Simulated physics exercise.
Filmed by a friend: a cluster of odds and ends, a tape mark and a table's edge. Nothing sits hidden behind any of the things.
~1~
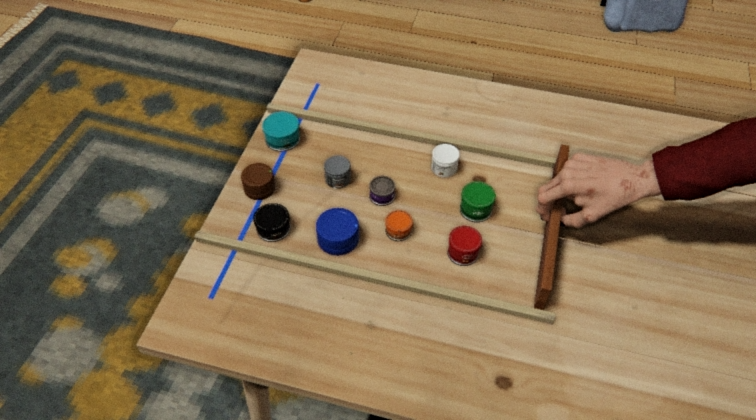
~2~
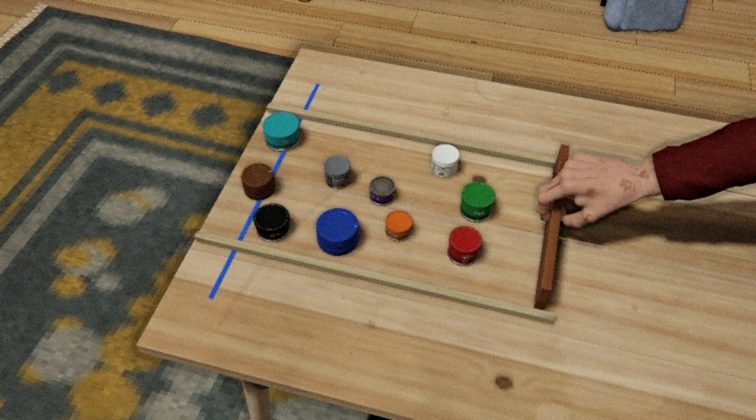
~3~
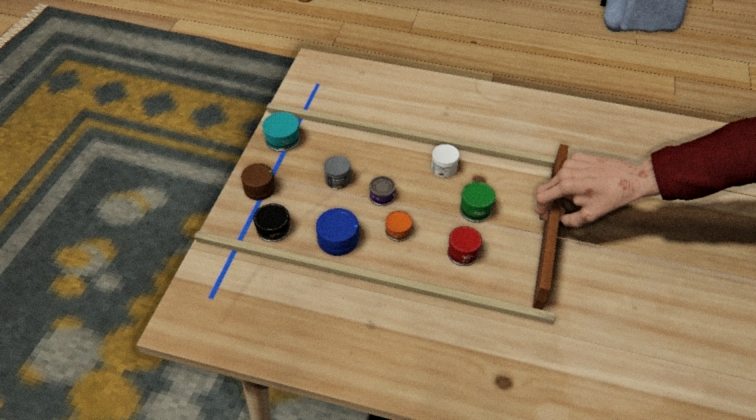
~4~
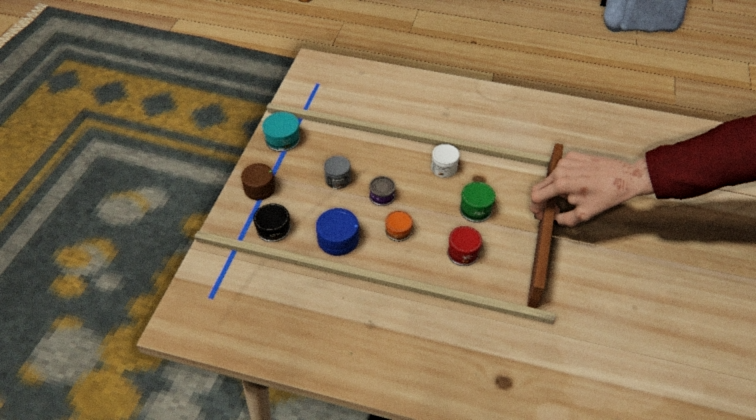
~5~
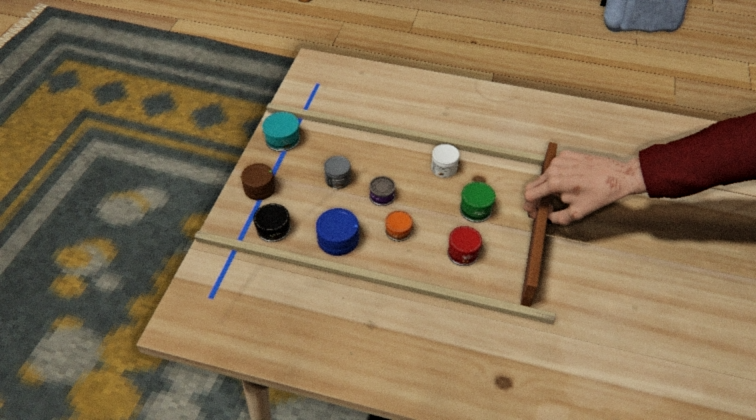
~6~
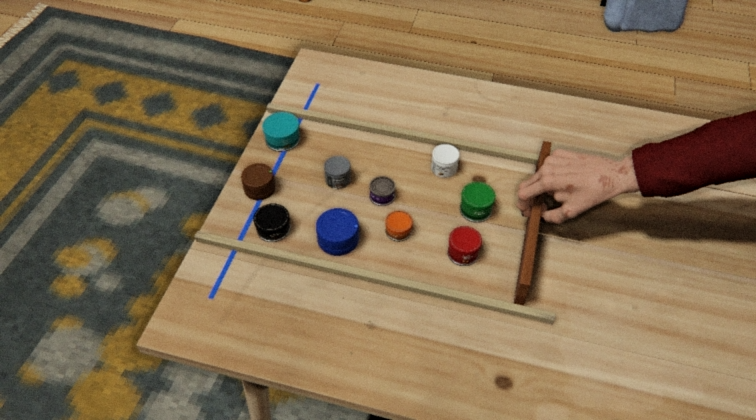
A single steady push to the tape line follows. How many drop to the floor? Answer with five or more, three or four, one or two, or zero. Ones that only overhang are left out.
The count that falls is three or four.
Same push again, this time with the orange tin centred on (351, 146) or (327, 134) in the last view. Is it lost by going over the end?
Taking them in order, it stays put and then it stays put.
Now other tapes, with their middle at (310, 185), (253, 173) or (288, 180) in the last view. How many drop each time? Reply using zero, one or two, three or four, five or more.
Place by place, the answers come out as no fall at all; at least five; none at all.
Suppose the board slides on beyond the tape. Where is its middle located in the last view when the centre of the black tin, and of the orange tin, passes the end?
Approx. (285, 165) for the first, approx. (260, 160) for the second.
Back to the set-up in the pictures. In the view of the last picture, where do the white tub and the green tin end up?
The one named first is at (280, 126), the next at (262, 155).
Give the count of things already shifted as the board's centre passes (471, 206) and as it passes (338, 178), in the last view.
So 2, and at the other place 8.
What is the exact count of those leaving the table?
In all, 4 of them.
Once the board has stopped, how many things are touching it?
4.
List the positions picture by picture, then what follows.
Turquoise pot (282, 132); brown lid (258, 182); black tin (272, 223); board (553, 223); tape (272, 177), in the first picture.
Brown lid (258, 182); green tin (477, 202), in the second picture.
Black tin (272, 223); red tin (464, 246), in the third picture.
Turquoise pot (282, 132); orange tin (399, 226), in the fourth picture.
Brown lid (258, 182); board (540, 220), in the fifth picture.
Turquoise pot (282, 132); brown lid (258, 182); black tin (272, 223); board (534, 219); tape (272, 177), in the sixth picture.
Early on, none off yet; turquoise pot at rest near (282, 132); brown lid at rest near (258, 182); black tin at rest near (272, 223).
Finally, the number that fall off is three or four; lost, purple tin, black tin, brown lid and turquoise pot.
